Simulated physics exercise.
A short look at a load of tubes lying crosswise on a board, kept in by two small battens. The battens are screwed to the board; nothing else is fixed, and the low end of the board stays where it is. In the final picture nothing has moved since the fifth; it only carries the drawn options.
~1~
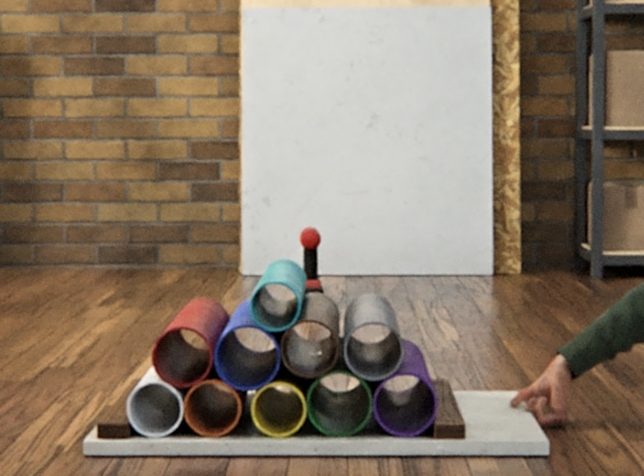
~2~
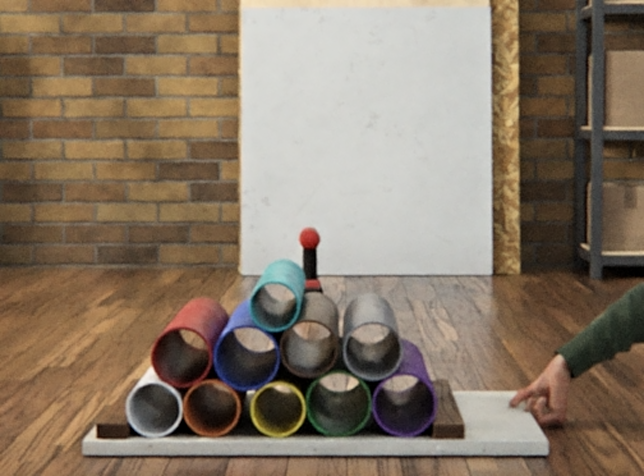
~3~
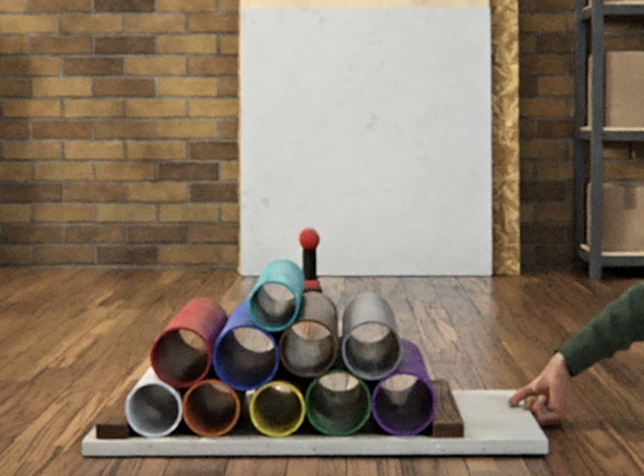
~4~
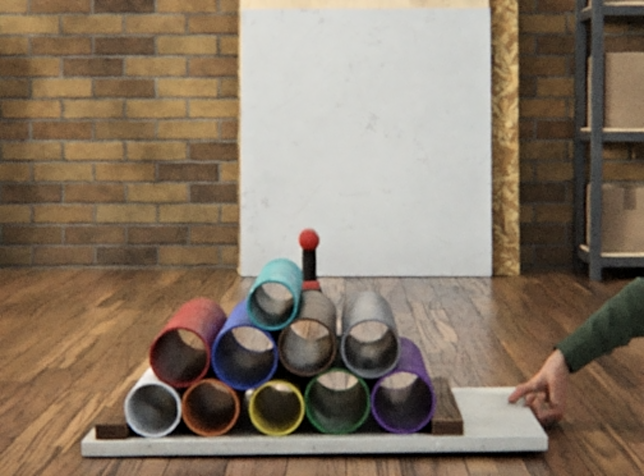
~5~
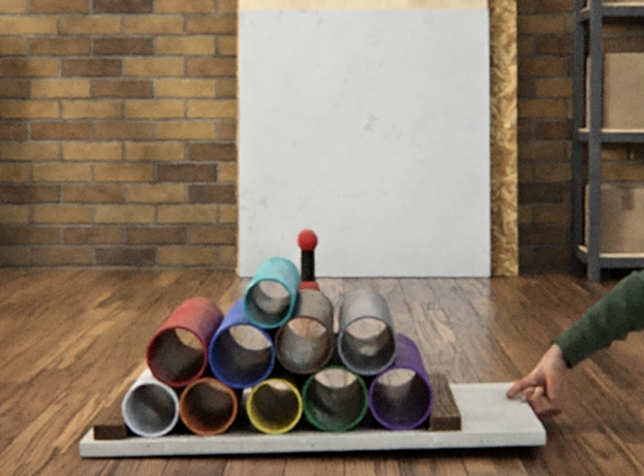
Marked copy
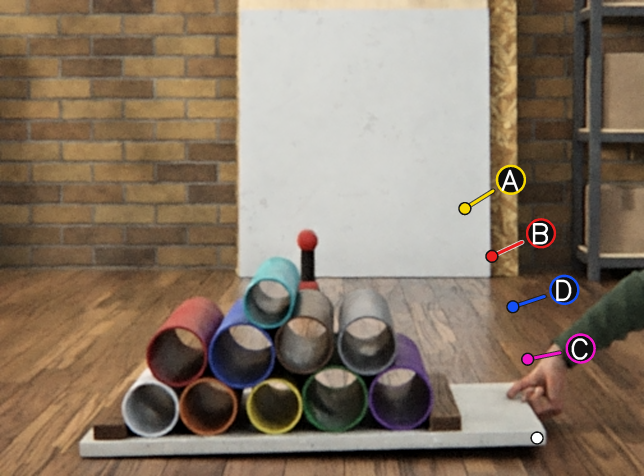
In the video, colourful tubes lie stacked between two small battens on a pale board, a turquoise one on top, while a hand at the right touches the board's end. The board and tubes shift very slightly left.
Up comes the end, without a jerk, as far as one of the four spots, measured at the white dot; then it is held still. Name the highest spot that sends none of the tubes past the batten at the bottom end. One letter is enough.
Raise it to C.
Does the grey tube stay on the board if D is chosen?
The grey tube: Yes.
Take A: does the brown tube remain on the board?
No.
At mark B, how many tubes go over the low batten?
At B the number is four.
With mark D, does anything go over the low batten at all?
Yes, at D.
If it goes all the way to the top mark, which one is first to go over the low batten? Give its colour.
The red one.
On the marked copy, A at (465, 209); B at (492, 256); C at (528, 359); D at (513, 307); the white dot at (537, 438).
Taking C. A third of the way, board at 11°.
Two thirds of the way, board at 12°.
When it is over, board at 12°, none over the low batten.
As for the rest, A five over the low batten; B four over the low batten (blue, red, brown, turquoise); D two over the low batten (blue, red).
